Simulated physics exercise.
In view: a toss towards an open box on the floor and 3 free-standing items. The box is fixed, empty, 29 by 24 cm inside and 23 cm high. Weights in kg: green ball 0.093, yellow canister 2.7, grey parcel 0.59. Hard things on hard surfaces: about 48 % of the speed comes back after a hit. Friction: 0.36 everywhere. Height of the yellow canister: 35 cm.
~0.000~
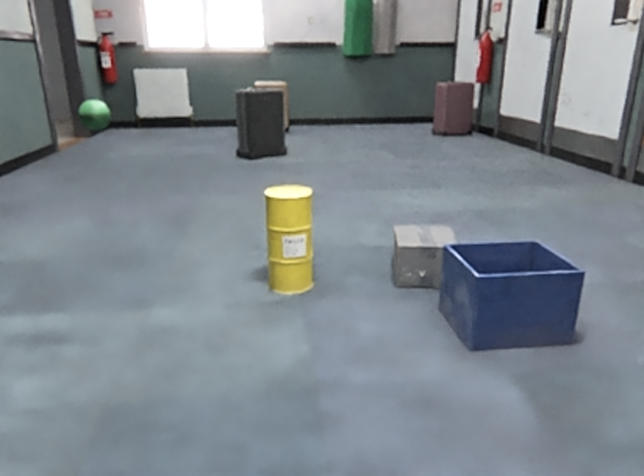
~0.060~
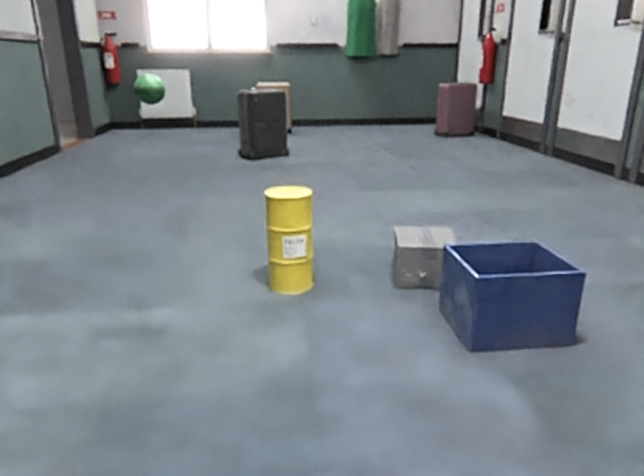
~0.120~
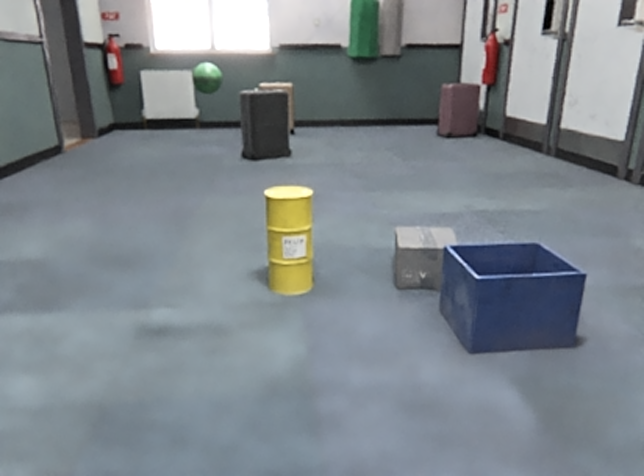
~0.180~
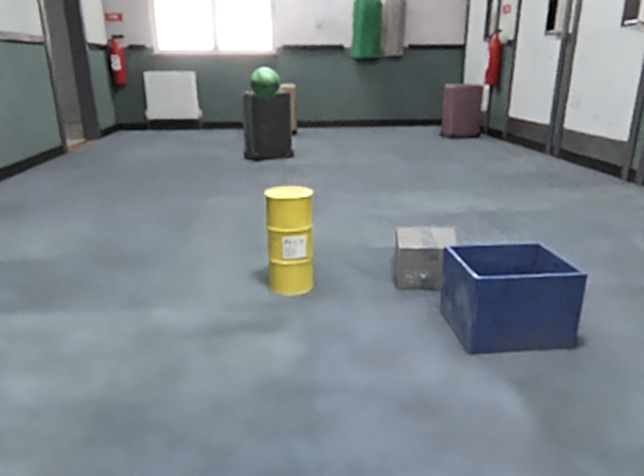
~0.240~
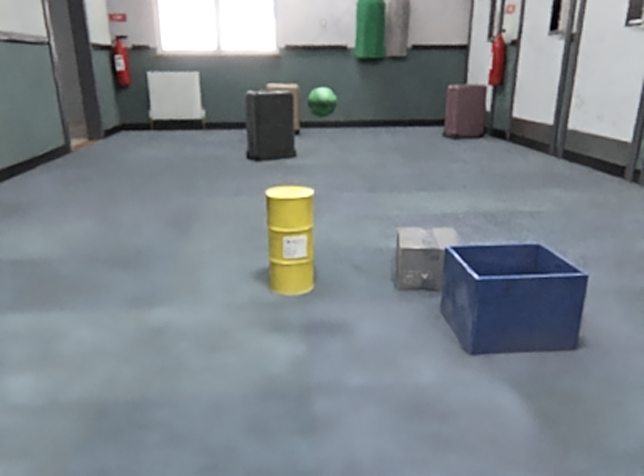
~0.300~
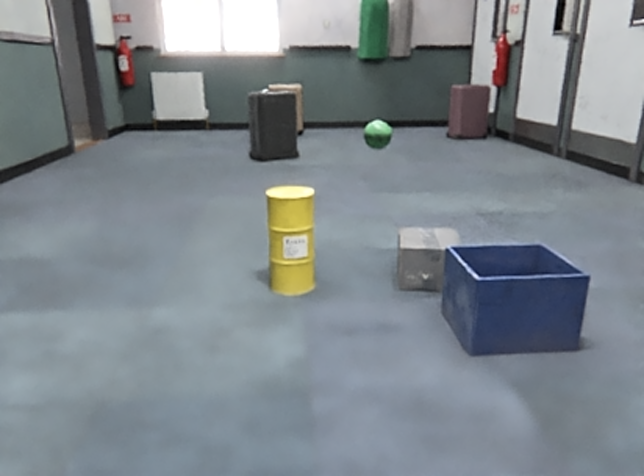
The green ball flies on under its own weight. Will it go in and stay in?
In the end the ball stays in.
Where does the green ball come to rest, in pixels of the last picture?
At about (542, 327).
After 0.50 s, ball inside the box; green ball near (532, 318).
After 0.70 s, ball inside the box; green ball near (506, 280).
After 0.80 s, ball inside the box; green ball near (480, 301).
After 1.10 s, ball inside the box; green ball near (513, 327).
In the end (2.7 s), ball inside the box; the bystanders under 10 cm from the start. At the end, from the last picture's camera, green ball near (542, 327).
